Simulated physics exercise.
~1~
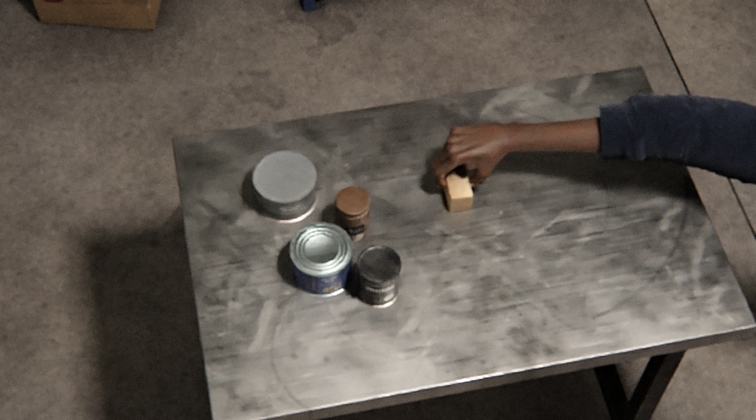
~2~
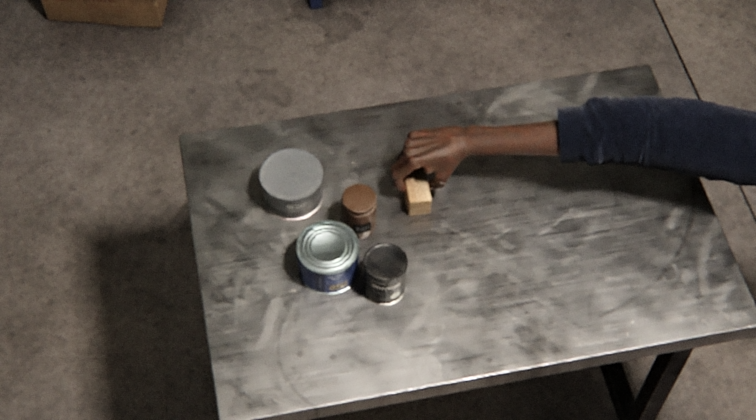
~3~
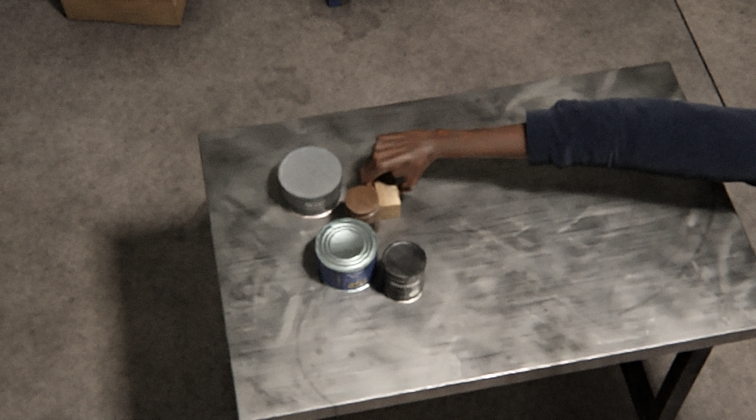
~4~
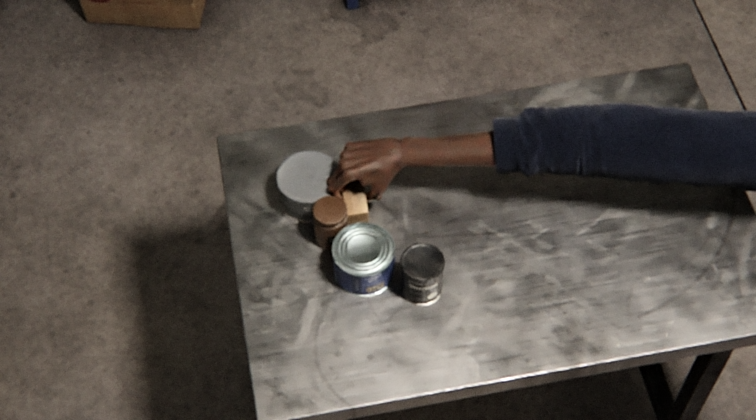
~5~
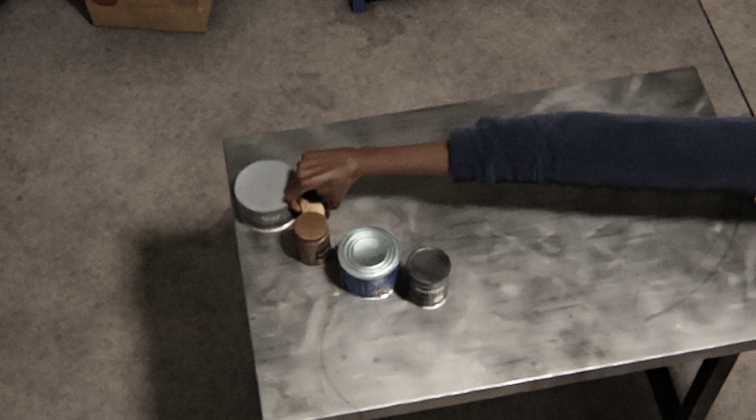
At first, a hand holds a small wooden block on a worn metal table, to the right of a grey tub, a brown jar, a blue tub and a black tin. The hand slides the block steadily left until it meets the brown jar. The jar is pushed left, still upright, and then the grey tub begins to move as well. Both shift farther toward the table's left end as the arm reaches across. In the end, the grey tub and brown jar stand displaced near the left edge, while the blue tub and black tin remain where they were.
